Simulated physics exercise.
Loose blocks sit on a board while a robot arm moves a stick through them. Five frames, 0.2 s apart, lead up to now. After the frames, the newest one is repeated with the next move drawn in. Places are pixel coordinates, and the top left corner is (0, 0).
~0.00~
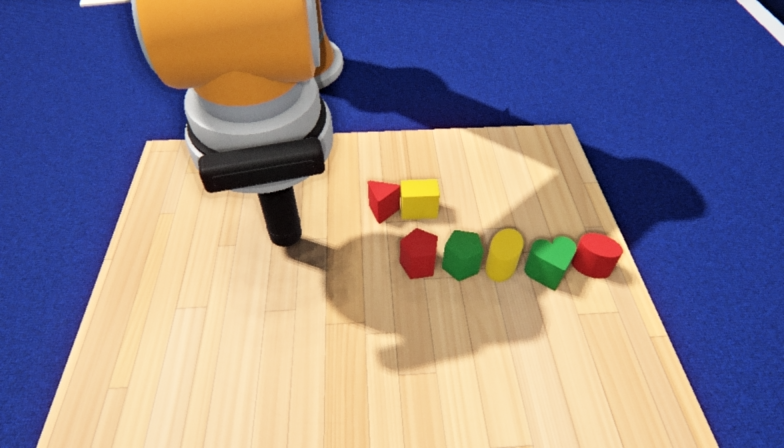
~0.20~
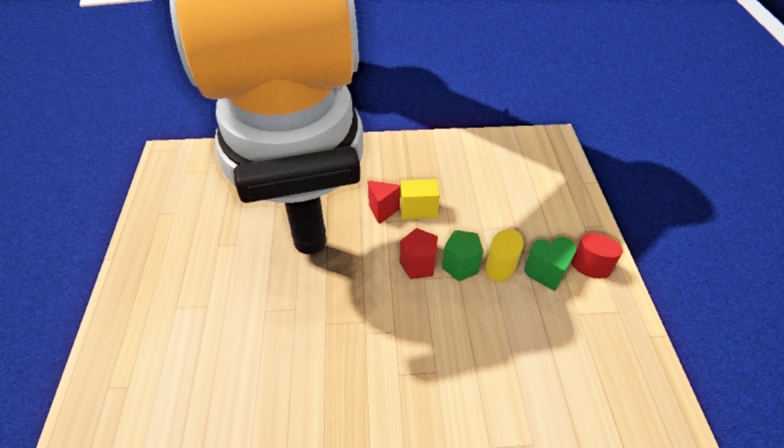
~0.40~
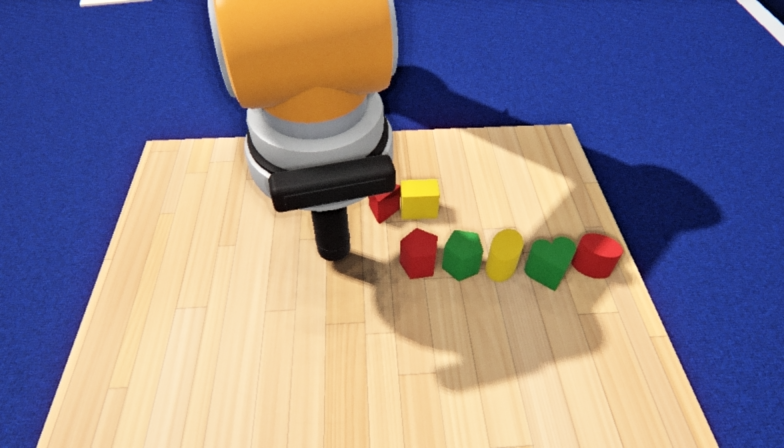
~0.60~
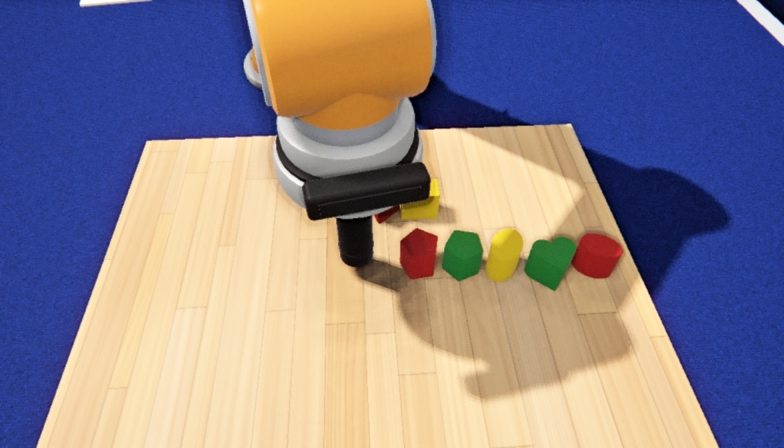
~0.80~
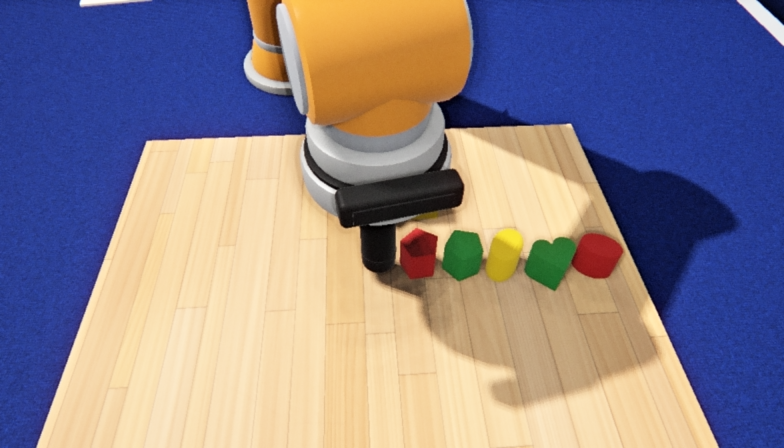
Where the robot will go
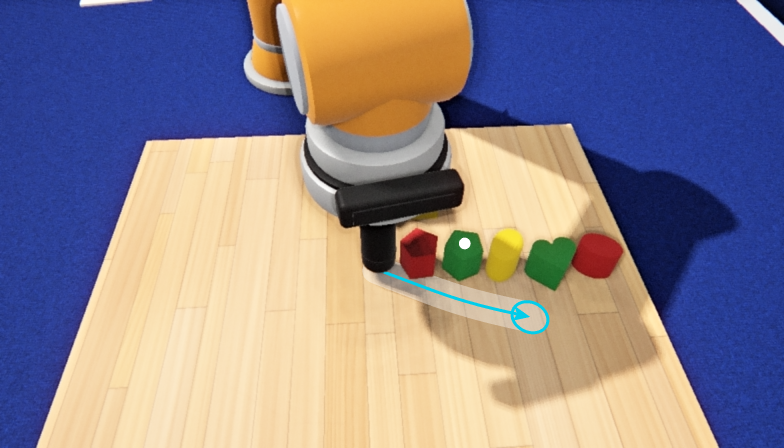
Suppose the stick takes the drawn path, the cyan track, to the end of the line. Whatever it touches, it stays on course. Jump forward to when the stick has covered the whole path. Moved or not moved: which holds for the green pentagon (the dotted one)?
The result: It moves.
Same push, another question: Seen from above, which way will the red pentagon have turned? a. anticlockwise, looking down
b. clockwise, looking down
I choose a.
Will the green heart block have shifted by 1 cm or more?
I'd say no.
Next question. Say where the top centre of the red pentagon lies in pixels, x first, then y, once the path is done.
At pixel (441, 241).
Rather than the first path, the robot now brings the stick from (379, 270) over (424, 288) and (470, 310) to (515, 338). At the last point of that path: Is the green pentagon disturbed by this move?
It does get moved.
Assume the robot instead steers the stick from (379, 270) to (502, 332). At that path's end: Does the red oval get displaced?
In short: No.
Path on the board, from (379, 270) via (451, 297), ending at (530, 317); the dot is on the green pentagon.
What follows on the original path. One third of the way, stick at (428, 279); red pentagon at (441, 241), turned 35° anticlockwise; green pentagon at (478, 240), turned 20° clockwise; yellow oval at (511, 244).
Two thirds of the way, stick at (480, 295); red pentagon at (441, 241), turned 35° anticlockwise; green pentagon at (478, 240), turned 20° clockwise; yellow oval at (511, 244).
At the end, stick at (534, 308); red pentagon at (441, 241), turned 35° anticlockwise; green pentagon at (478, 240), turned 20° clockwise; yellow oval at (511, 244); green heart block in place.
